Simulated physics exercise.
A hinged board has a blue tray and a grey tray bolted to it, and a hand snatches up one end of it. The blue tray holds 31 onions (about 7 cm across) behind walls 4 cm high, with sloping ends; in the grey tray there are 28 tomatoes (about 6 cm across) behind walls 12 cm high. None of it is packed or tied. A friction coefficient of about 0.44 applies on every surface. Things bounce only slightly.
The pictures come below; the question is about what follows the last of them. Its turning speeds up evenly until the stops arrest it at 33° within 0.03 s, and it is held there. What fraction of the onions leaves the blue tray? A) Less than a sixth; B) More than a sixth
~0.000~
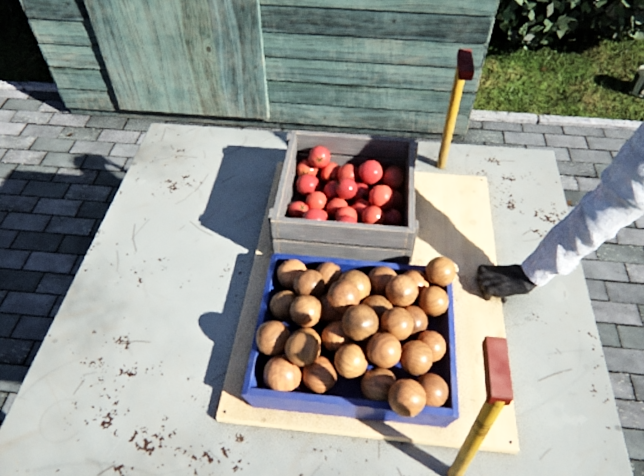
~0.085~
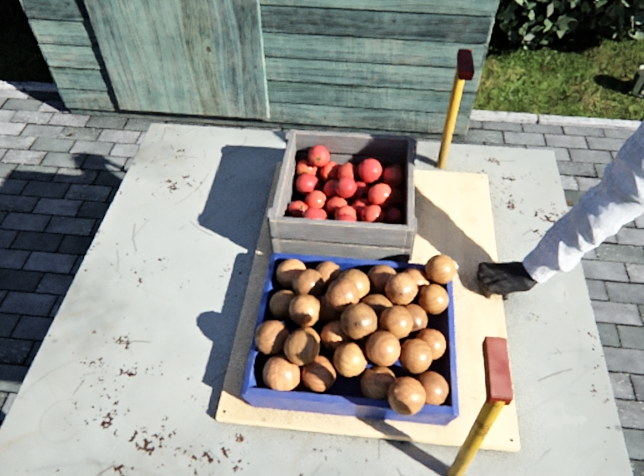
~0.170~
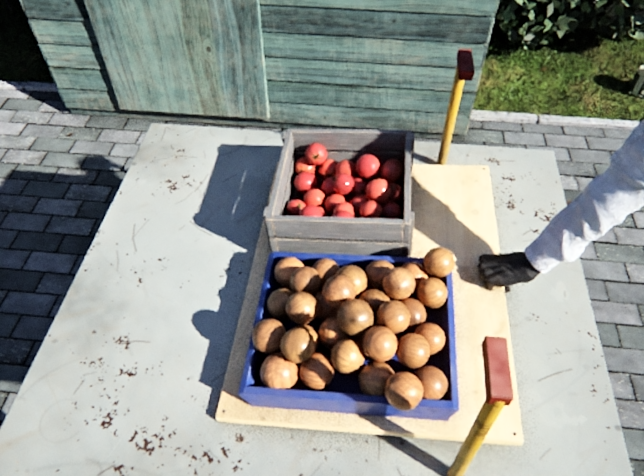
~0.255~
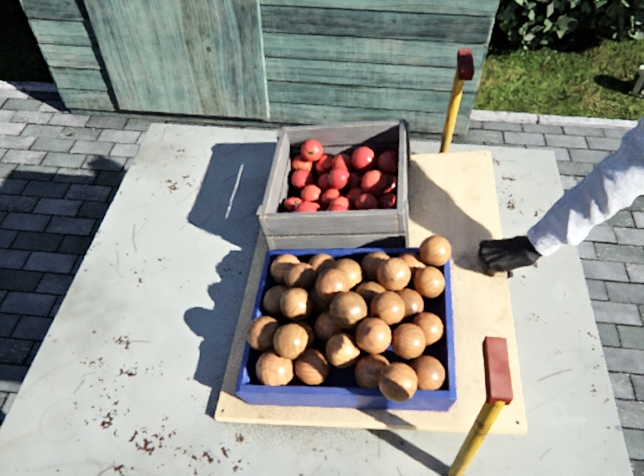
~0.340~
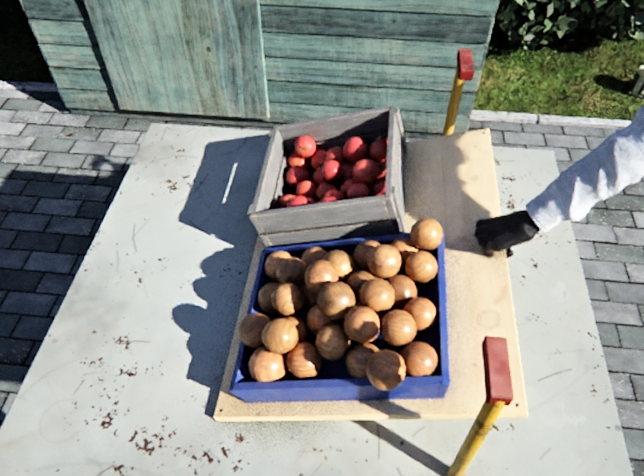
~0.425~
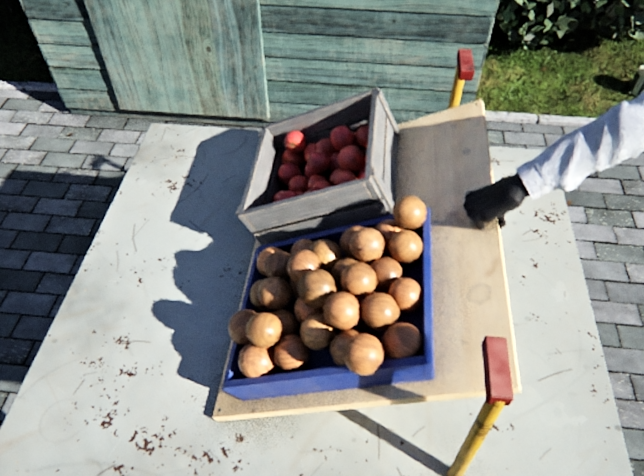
B.
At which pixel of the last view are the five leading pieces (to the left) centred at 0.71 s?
They'd be centred about (232, 272) in the last picture.
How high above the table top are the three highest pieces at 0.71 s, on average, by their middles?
Height, averaged: Around 24 cm.
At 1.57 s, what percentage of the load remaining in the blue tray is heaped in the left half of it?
Some 70 % of what remains.
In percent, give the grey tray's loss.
About: Grey tray 0 per cent.
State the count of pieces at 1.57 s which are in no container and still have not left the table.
Tally: Some 12.
After 0.47 s, the board meets the red stops.
After 0.57 s, tilt 33°; the blue tray has all 31 and the grey tray has all 28.
After 0.71 s, tilt 33°; the blue tray is down by 2 of 31 and the grey tray has all 28.
After 0.97 s, tilt 33°; the blue tray is down by 9 of 31 and the grey tray has all 28.
When it is over (at 1.57 s), the blue tray is down by 13 of 31 and the grey tray has all 28. Asked share, 13 of 31, 42 per cent.
